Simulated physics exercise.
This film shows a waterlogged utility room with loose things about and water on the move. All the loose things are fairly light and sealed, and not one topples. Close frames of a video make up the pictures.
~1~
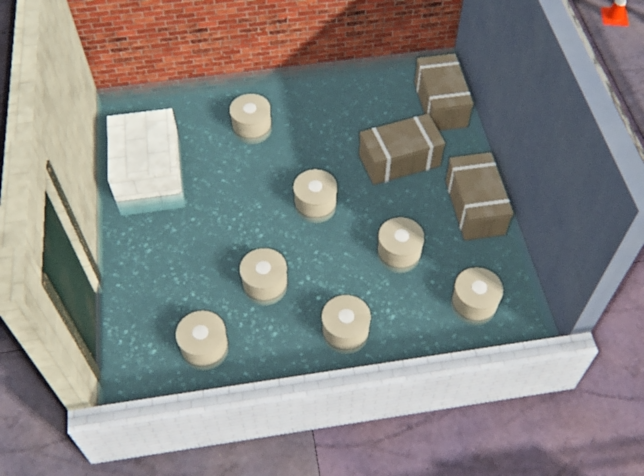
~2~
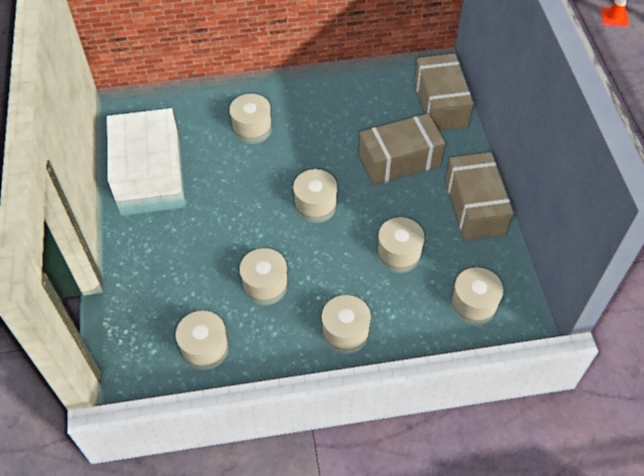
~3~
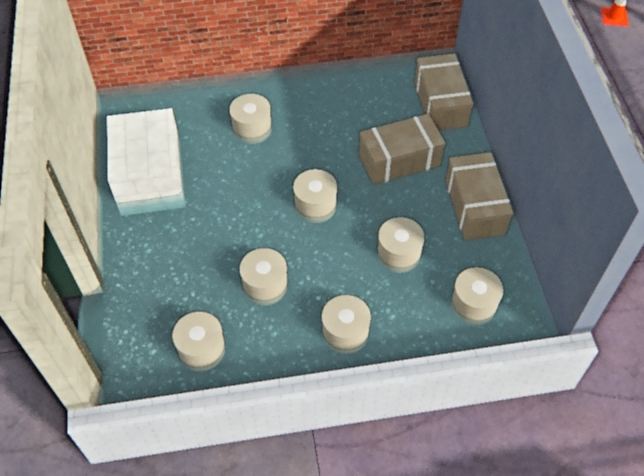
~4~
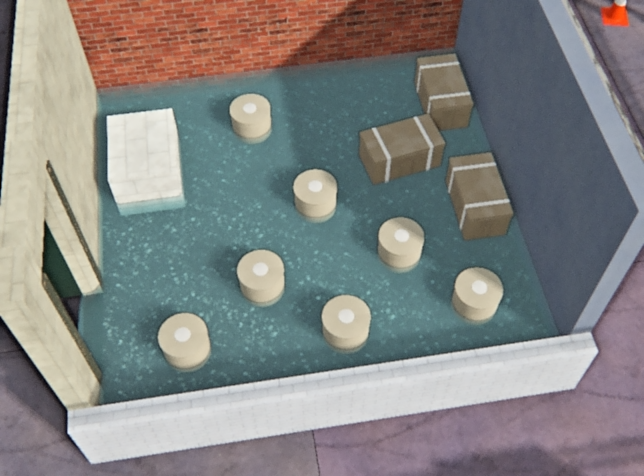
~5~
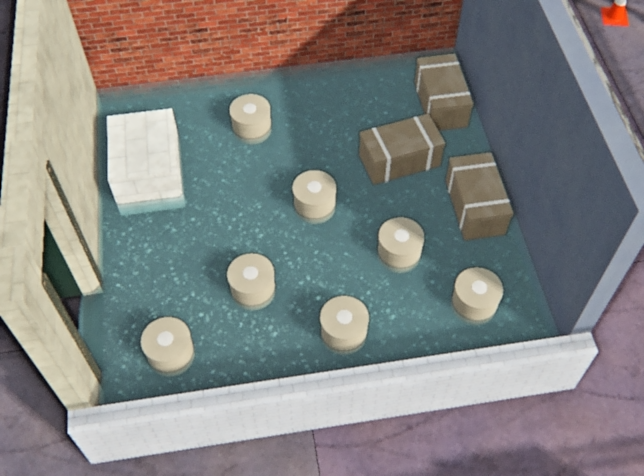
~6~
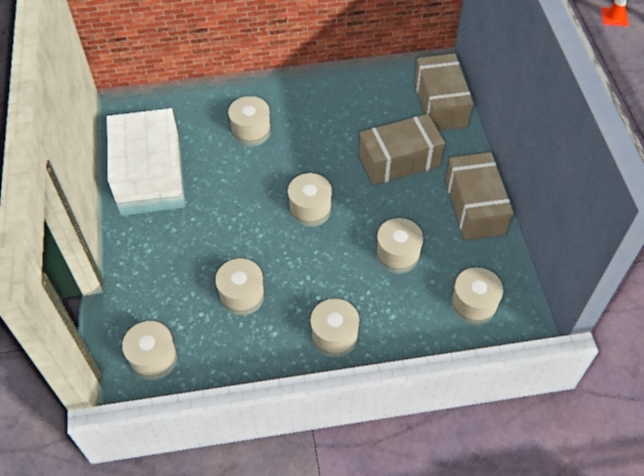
We see a flooded room with round cream tubs, brown boxes and a white block; a dark panel in the left wall opens, then the nearest left tub drifts left, followed by smaller shifts among several others.
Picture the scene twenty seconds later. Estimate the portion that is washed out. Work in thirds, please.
Well, what gets flushed out makes up a share in the middle third.
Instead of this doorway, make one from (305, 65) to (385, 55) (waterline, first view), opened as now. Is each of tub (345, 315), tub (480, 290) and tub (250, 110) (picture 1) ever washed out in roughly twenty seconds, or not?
Ordered result: Retained / retained / exited.
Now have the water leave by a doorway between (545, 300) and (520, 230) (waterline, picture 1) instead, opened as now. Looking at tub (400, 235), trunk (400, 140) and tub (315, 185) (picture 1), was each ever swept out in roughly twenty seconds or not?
Note - 1: Escaped; 2: Retained; 3: Retained.
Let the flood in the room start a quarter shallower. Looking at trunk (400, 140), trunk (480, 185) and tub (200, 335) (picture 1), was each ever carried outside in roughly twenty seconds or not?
The first remains in the room, the next remains in the room, the last exits.
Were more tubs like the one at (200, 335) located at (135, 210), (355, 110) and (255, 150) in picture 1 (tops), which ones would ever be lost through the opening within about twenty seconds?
Okay, one at a time: Gets out, next does not get out, last gets out.
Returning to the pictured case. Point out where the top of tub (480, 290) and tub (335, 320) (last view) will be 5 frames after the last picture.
First object near (454, 299); second object near (276, 337).
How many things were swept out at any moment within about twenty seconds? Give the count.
Total: 6.
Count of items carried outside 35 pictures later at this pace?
That gives 4.
A moment on, 1 of 10 are out; 9 afloat.
Next, 2 of 10 are out; 8 afloat.
Later, 4 of 10 are out; 6 afloat.
In the end, 6 of 10 are out; 4 afloat.
